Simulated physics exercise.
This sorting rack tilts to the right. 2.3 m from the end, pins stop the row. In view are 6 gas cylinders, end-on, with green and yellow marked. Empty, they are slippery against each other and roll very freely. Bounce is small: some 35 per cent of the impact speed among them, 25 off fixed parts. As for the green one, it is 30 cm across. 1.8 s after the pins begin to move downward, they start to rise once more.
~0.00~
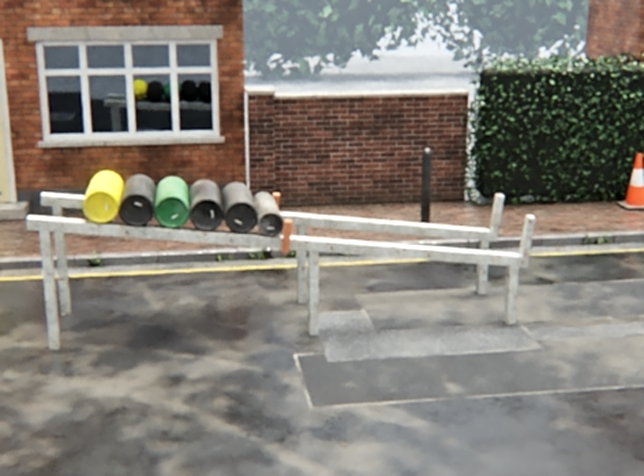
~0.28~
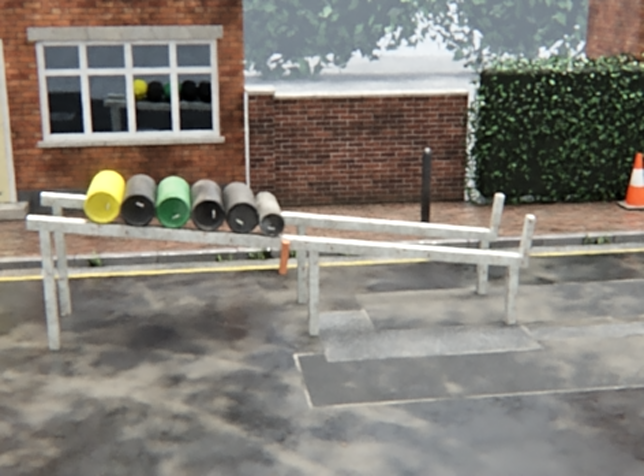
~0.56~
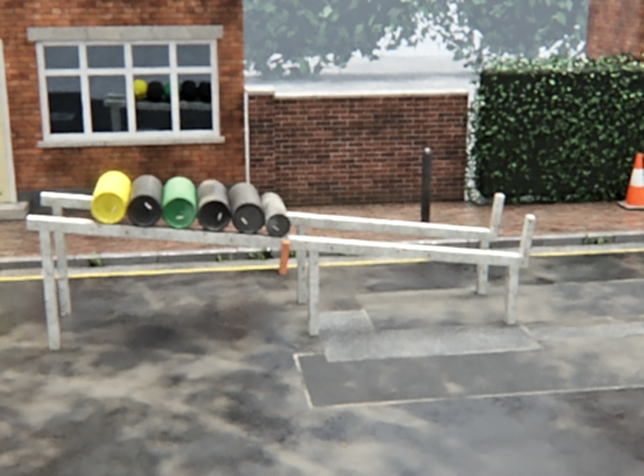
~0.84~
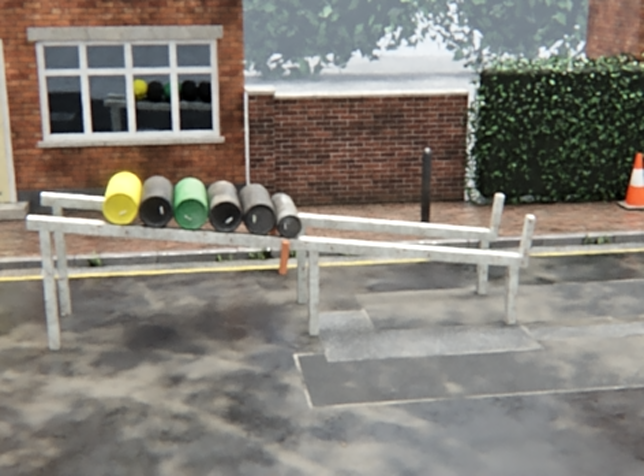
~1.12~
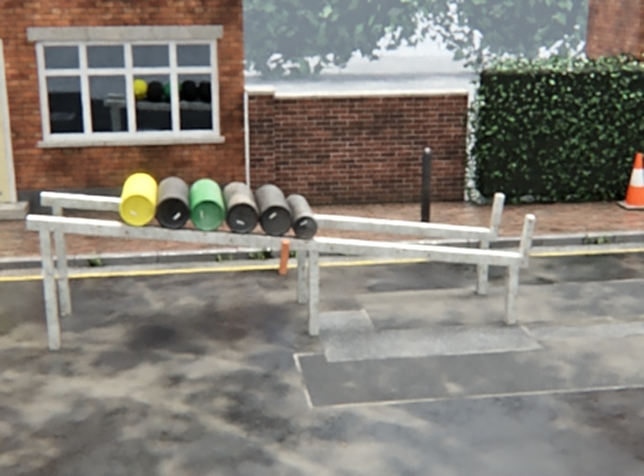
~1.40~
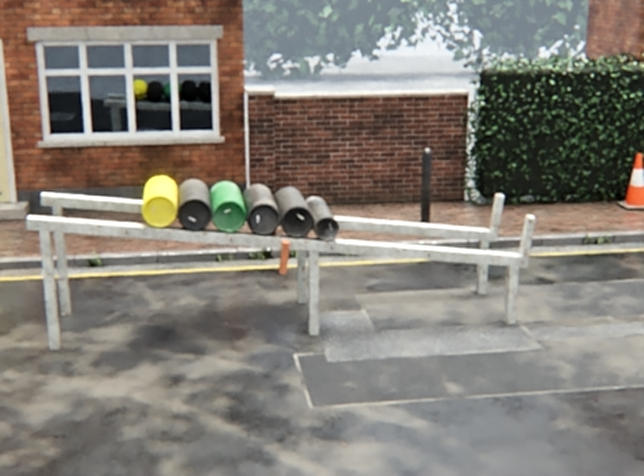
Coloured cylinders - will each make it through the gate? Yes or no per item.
Green - yes, yellow - no.
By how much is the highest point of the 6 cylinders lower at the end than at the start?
Roughly 15 cm.
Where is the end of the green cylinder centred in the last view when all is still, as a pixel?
In the last view it sits close to (423, 233).
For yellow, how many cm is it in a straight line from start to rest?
The yellow one comes to 110.
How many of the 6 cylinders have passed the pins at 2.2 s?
By that time, 4.
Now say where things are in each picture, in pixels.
Green at (172, 213), yellow at (101, 207); pins up; the rack falls 7°, in the first frame.
Green at (173, 213), yellow at (102, 207); pins down, in the second frame.
Green at (179, 213), yellow at (108, 208); pins down; the first has rolled 5 cm, in the third frame.
Green at (191, 214), yellow at (120, 209); pins down; the first has rolled 15 cm, in the fourth frame.
Green at (208, 216), yellow at (137, 210); pins down; the first has rolled 30 cm, in the fifth frame.
Green at (229, 217), yellow at (160, 212); pins down; the first has rolled 50 cm, in the sixth frame.
After 1.6 s, green is on the rails, 35 cm above the pins, rolling right; yellow is on the rails, 95 cm above the pins, rolling right; 2 of 6 have passed.
After 1.8 s, green is on the rails, 15 cm above the pins, rolling right; yellow is on the rails, 75 cm above the pins, rolling right; 3 of 6 have passed.
After 2.0 s, green is in the air, 5 cm above the pins, rolling right; yellow is on the rails, 60 cm above the pins, rolling right; 3 of 6 have passed.
After 2.2 s, green is in the air, 15 cm below the pins, rolling right; yellow is on the rails, 50 cm above the pins; 4 of 6 have passed.
At rest (3.6 s), green is on the rails, 125 cm below the pins; yellow is on the rails, 50 cm above the pins; 4 of 6 have passed.
